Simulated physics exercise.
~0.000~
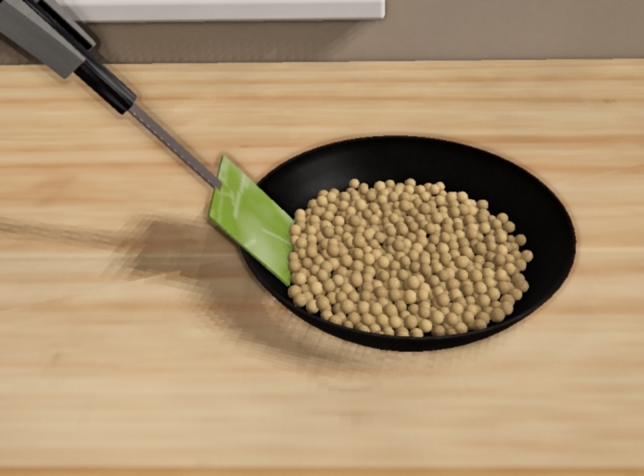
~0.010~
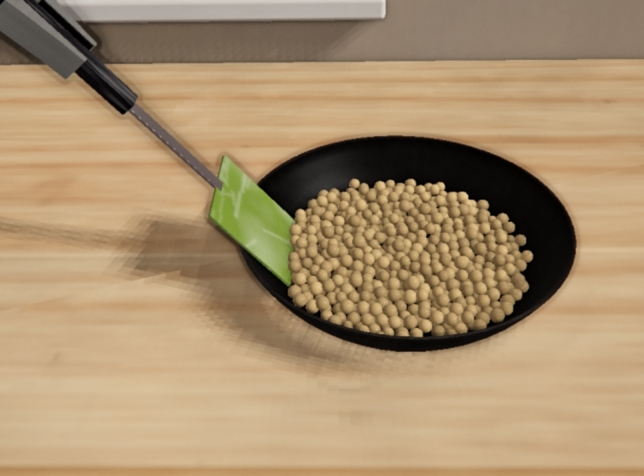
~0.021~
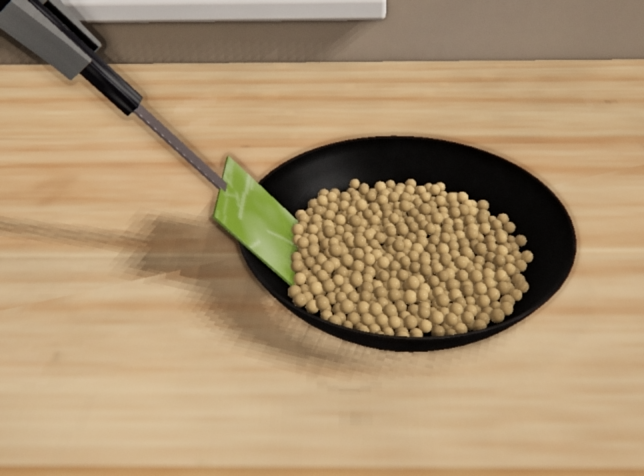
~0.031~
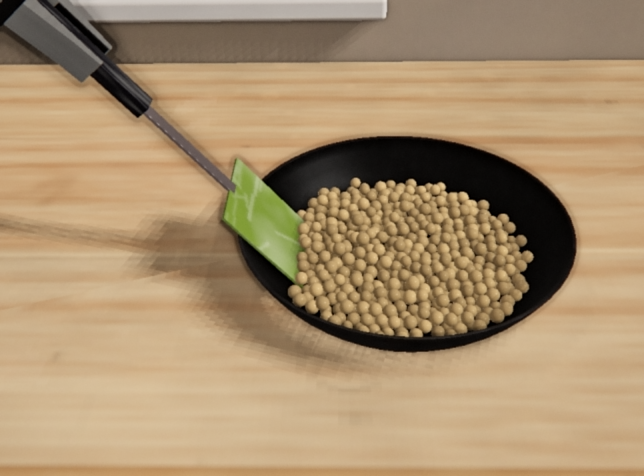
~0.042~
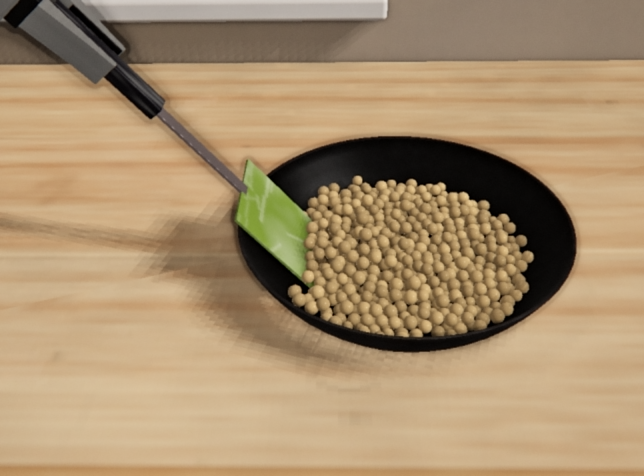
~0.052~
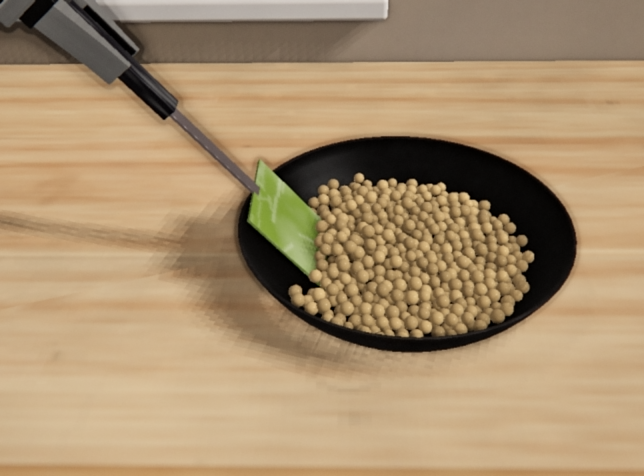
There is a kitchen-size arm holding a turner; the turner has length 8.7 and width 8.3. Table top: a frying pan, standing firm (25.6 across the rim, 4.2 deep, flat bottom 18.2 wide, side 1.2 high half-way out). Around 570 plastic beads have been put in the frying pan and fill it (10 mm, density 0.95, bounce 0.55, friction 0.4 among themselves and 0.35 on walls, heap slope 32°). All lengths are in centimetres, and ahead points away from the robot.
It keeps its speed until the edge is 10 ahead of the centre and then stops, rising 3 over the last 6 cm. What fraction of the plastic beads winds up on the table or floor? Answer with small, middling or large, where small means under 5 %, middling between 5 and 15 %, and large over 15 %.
It is large.
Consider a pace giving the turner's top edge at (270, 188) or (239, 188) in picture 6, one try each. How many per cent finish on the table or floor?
About 30 and 20 percent.
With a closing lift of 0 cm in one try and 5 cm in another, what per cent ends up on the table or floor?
Try one gives about 30 in a hundred, try two about 20 in a hundred.
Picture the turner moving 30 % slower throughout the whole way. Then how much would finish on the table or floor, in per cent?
I'd say close to 20 per cent.
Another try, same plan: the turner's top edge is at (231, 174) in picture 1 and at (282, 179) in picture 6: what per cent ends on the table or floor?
Around 25 per cent finishes there.
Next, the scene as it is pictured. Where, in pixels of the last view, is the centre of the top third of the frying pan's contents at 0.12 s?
At about (411, 241).
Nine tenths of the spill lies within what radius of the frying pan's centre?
Some 60 cm.
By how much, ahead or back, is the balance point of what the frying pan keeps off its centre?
It sits near 3.0 centimetres ahead of centre.
After 0.12 s, sloping 51°, highest piece 5 above the table; 569 in the frying pan.
After 0.18 s, sloping 51°, highest piece 5 above the table; 569 in the frying pan.
After 0.41 s, sloping 51°, highest piece 11 above the table; 437 in the frying pan, 65 on the table or floor, 67 on the blade or in flight.
After 1.46 s, sloping 51°, highest piece 3 above the table; 437 in the frying pan, 132 on the table or floor.
In the end, 437 in the frying pan, 132 on the table or floor. That is 23 % on the table or floor.
